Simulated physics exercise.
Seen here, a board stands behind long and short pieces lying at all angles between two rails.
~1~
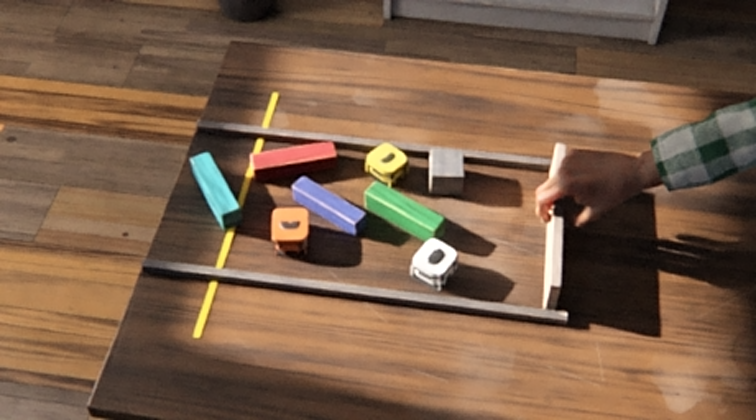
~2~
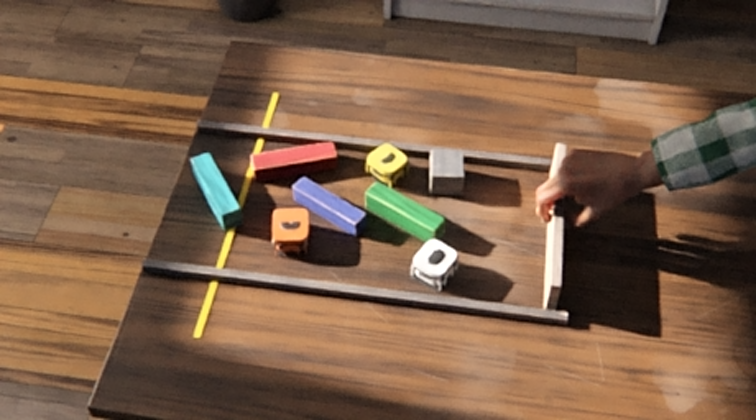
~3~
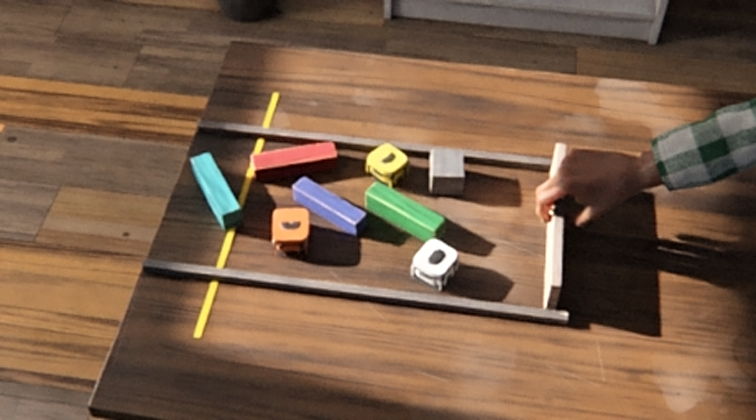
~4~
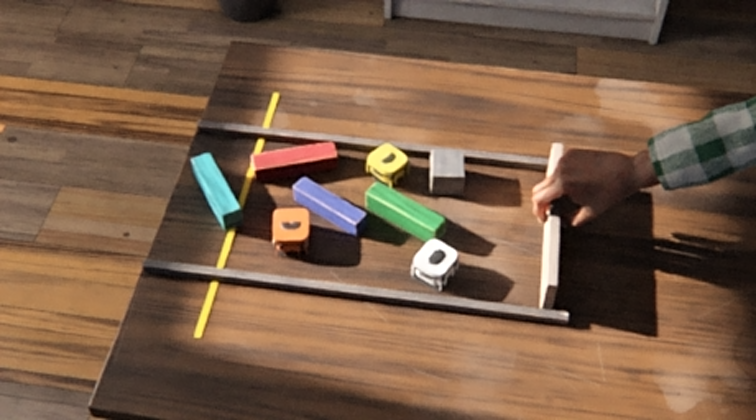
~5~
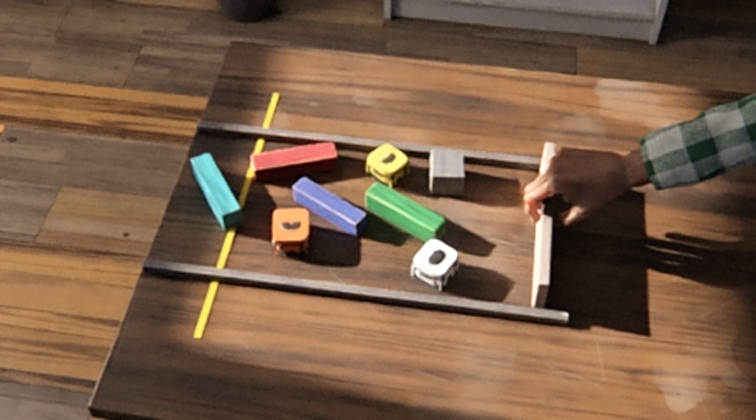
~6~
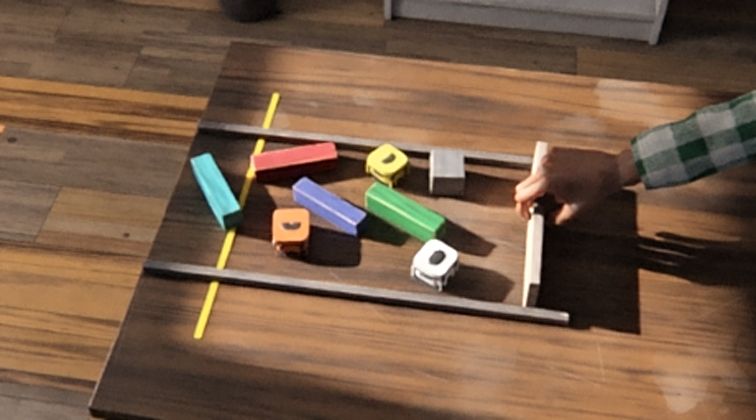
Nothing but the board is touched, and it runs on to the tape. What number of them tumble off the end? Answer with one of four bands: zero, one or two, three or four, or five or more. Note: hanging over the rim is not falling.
One or two.
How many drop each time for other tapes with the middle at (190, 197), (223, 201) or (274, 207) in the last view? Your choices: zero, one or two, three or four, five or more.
In the order the places were given: At least five, one or two, none.
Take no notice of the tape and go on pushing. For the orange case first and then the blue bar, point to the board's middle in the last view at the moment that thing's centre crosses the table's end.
Near (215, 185) in the first case, near (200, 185) in the other.
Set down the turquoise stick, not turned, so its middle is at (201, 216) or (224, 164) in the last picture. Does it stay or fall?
At the first place it keeps its place, and at the second it does not stay.
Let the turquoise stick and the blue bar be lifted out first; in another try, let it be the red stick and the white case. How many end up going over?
First try 1, second try 0.
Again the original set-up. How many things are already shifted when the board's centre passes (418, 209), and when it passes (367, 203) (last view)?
Up to then 4, and up to the other point 6.
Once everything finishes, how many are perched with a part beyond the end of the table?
That would be 0.
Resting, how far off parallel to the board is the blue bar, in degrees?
Angle: Roughly 35 degrees.
A little later, none off yet; turquoise stick at rest near (217, 192); red stick at rest near (295, 162); orange case at rest near (292, 233).
Next, none off yet; turquoise stick at rest near (217, 192); red stick shifted a little near (269, 158); orange case at rest near (292, 233).
Later still, none off yet; turquoise stick shifted a little near (191, 199); red stick shifted about its own width near (210, 159); orange case shifted about its own width near (230, 237).
When it is over, the number that fall off is one or two; down, red stick and turquoise stick.
